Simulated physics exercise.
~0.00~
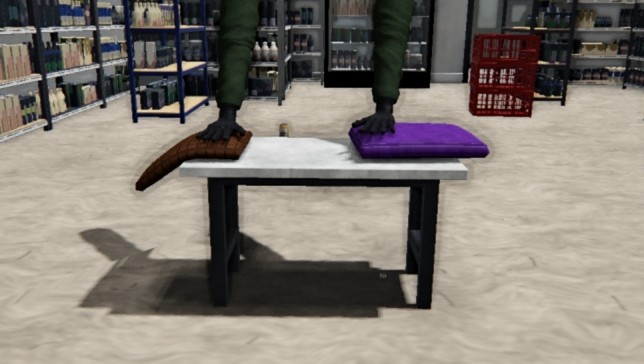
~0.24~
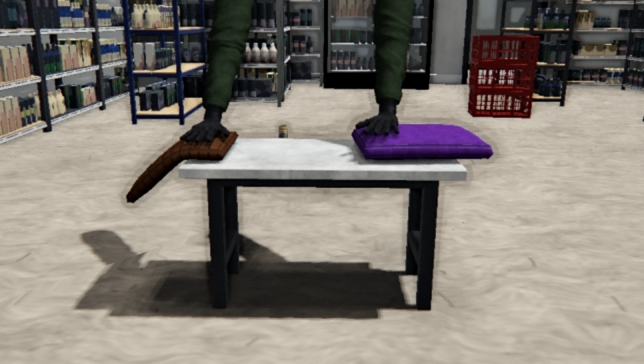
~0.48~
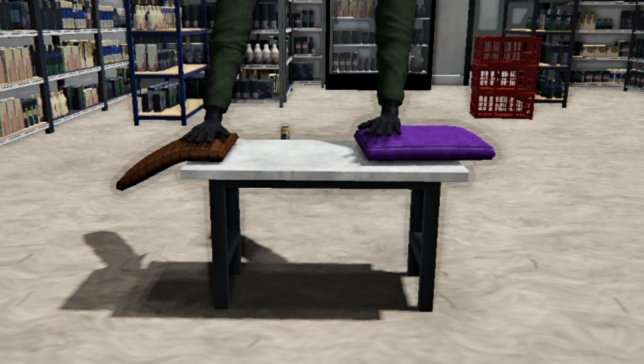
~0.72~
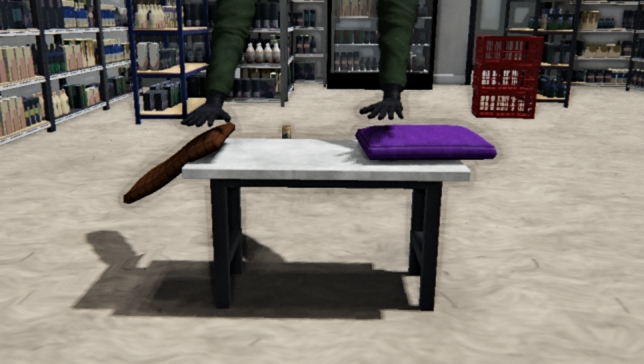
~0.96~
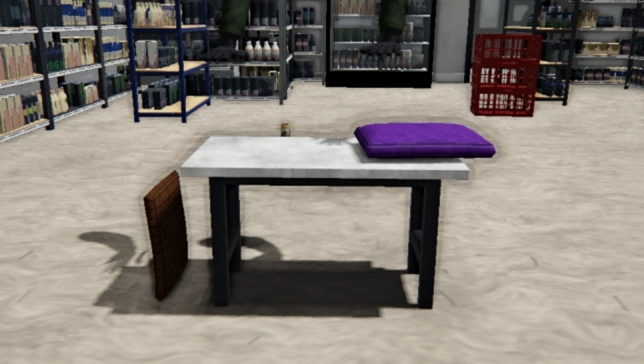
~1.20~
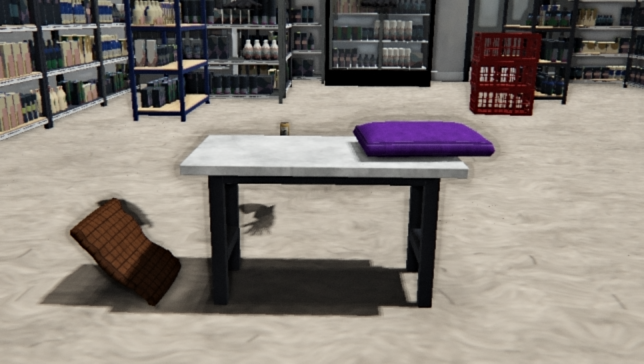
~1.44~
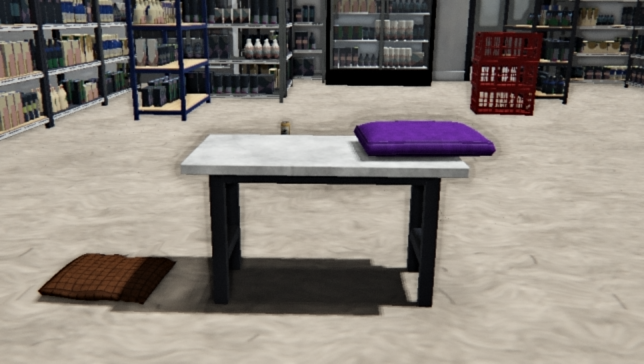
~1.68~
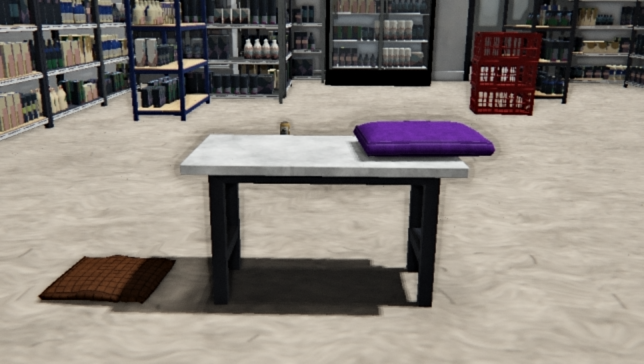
A brown seat pad droops over the left end of a pale-topped bench with dark legs, seen from the front in a shop lined with stocked shelves, while a purple pillow lies at the right end. Two dark hands below green sleeves press on them, and the pad shifts slightly farther left. The hands then lift and draw back, and the pad tips off the edge. It drops upright beside the bench, topples leftward and settles flat on the floor. The purple pillow stays in place on the bench, near red crates behind.
